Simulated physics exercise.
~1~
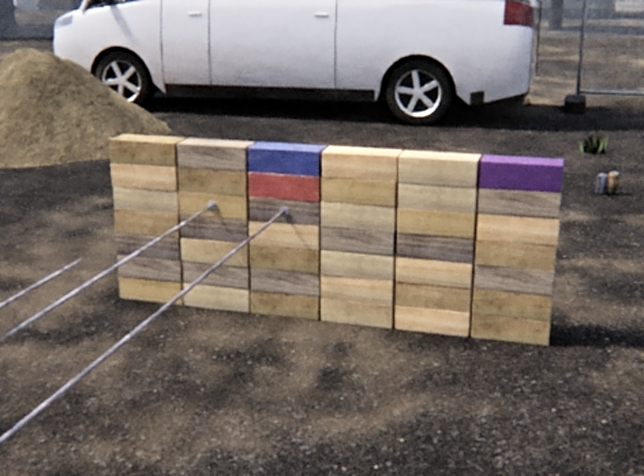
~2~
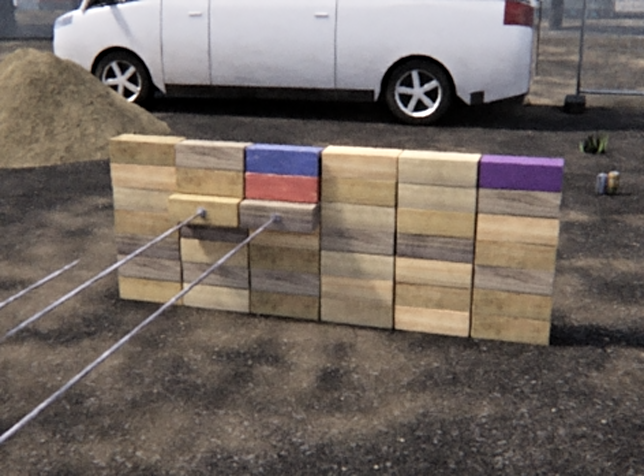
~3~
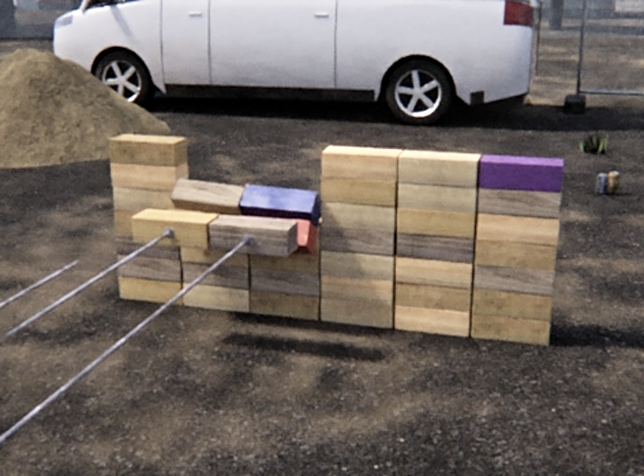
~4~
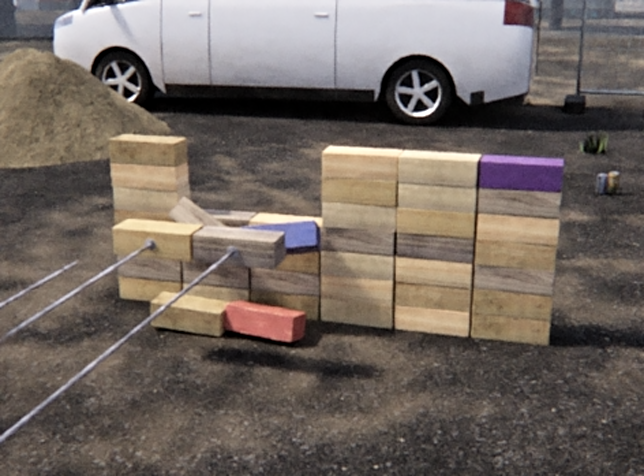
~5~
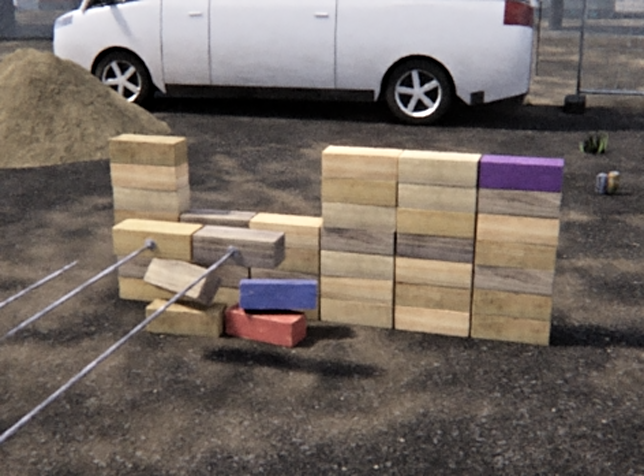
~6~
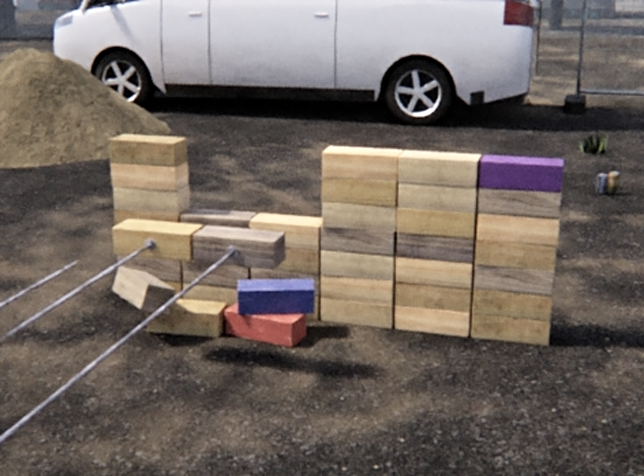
Two neighbouring blocks were drawn out of a stacked wooden wall by thin rods, and the four blocks above them tumbled down in front, the blue one landing on the red, while the purple block stayed in place on top.
